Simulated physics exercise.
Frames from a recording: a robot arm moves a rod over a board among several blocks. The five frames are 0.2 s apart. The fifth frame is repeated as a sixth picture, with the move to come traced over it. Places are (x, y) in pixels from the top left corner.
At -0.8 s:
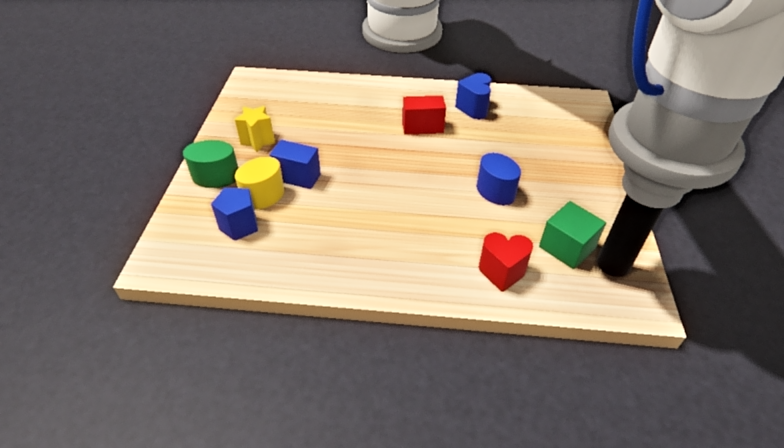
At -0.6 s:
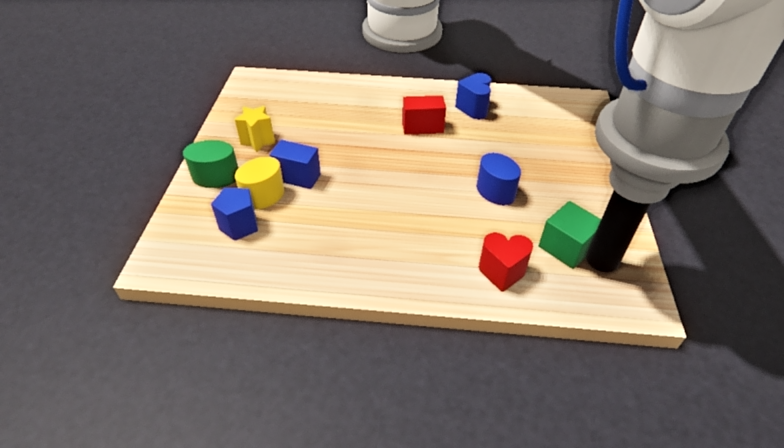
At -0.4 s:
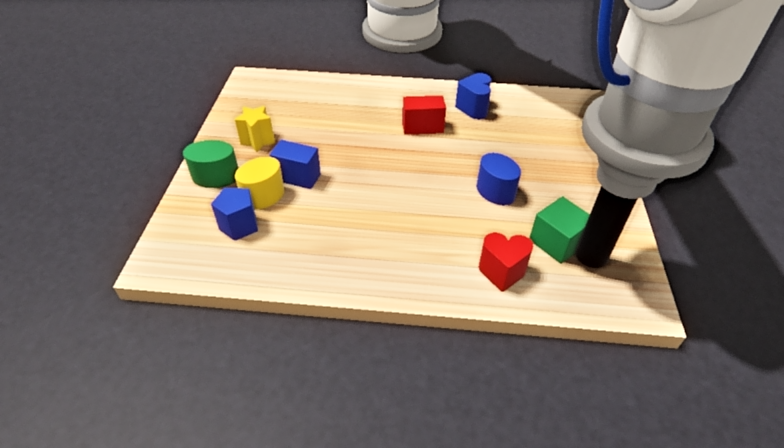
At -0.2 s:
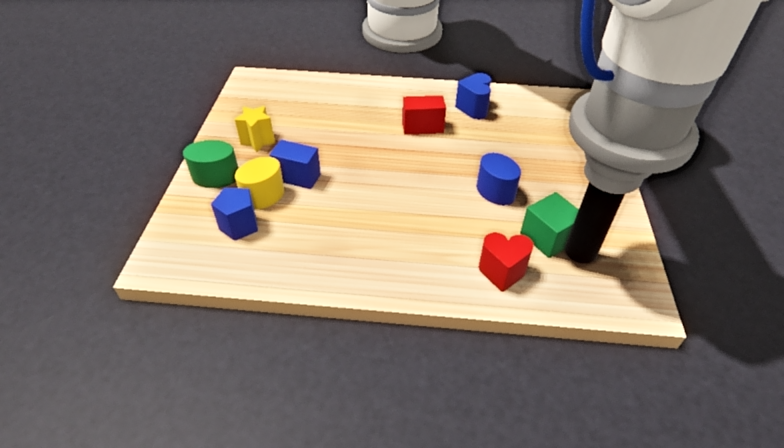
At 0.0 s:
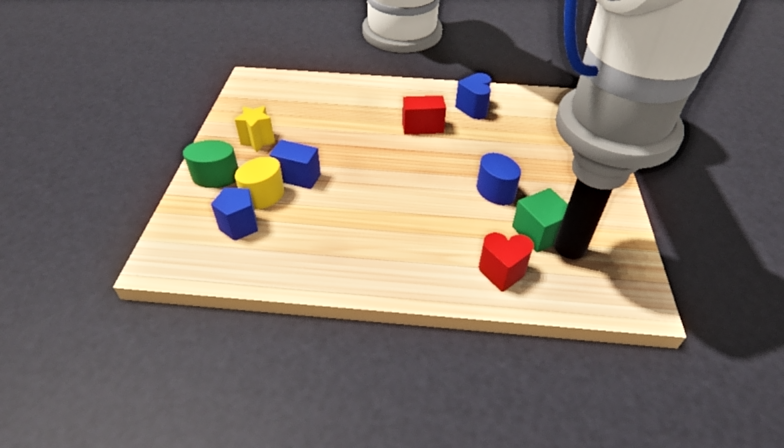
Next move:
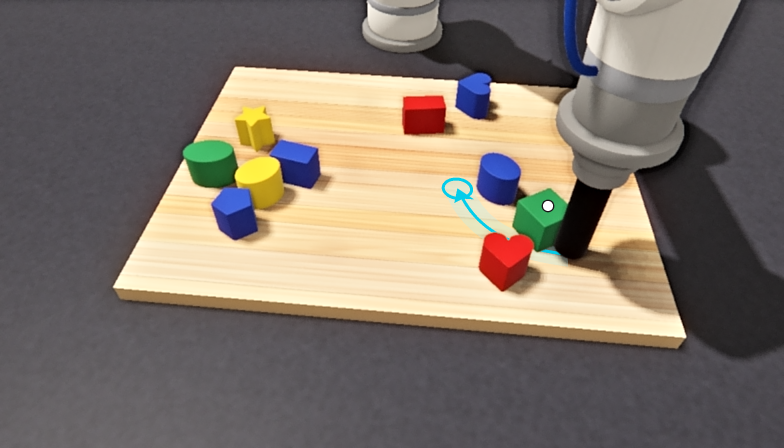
In the video, a robot arm with a black rod moves left and slightly up over a wooden board of colored blocks, nudging the green block a short way up and left, near the blue cylinder and red heart.
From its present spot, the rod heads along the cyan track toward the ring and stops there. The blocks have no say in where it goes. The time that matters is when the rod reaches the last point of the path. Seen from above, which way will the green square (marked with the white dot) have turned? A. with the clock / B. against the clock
I'll go with A - with the clock.
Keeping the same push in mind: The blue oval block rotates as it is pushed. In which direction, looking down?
From above, it looks like the blue oval block goes counterclockwise.
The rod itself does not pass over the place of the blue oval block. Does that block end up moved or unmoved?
It gets displaced.
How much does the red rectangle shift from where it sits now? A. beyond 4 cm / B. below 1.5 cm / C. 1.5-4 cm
That would be B.
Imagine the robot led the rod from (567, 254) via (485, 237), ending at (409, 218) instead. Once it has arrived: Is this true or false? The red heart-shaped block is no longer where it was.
That is false.
The line goes from (567, 254) over (517, 243) and (478, 219) to (457, 189); the dot is on the green square.
On the path given first. One third of the way, rod (518, 236); blue oval block (499, 161); green square (522, 191), turned 40° clockwise.
Two thirds of the way, rod (478, 211); blue oval block (500, 150), turned 25° anticlockwise; green square (513, 180), turned 75° clockwise.
At the end, rod (458, 182); red rectangle unmoved; blue oval block (500, 150), turned 25° anticlockwise; red heart-shaped block unmoved; green square (513, 179), turned 85° clockwise.
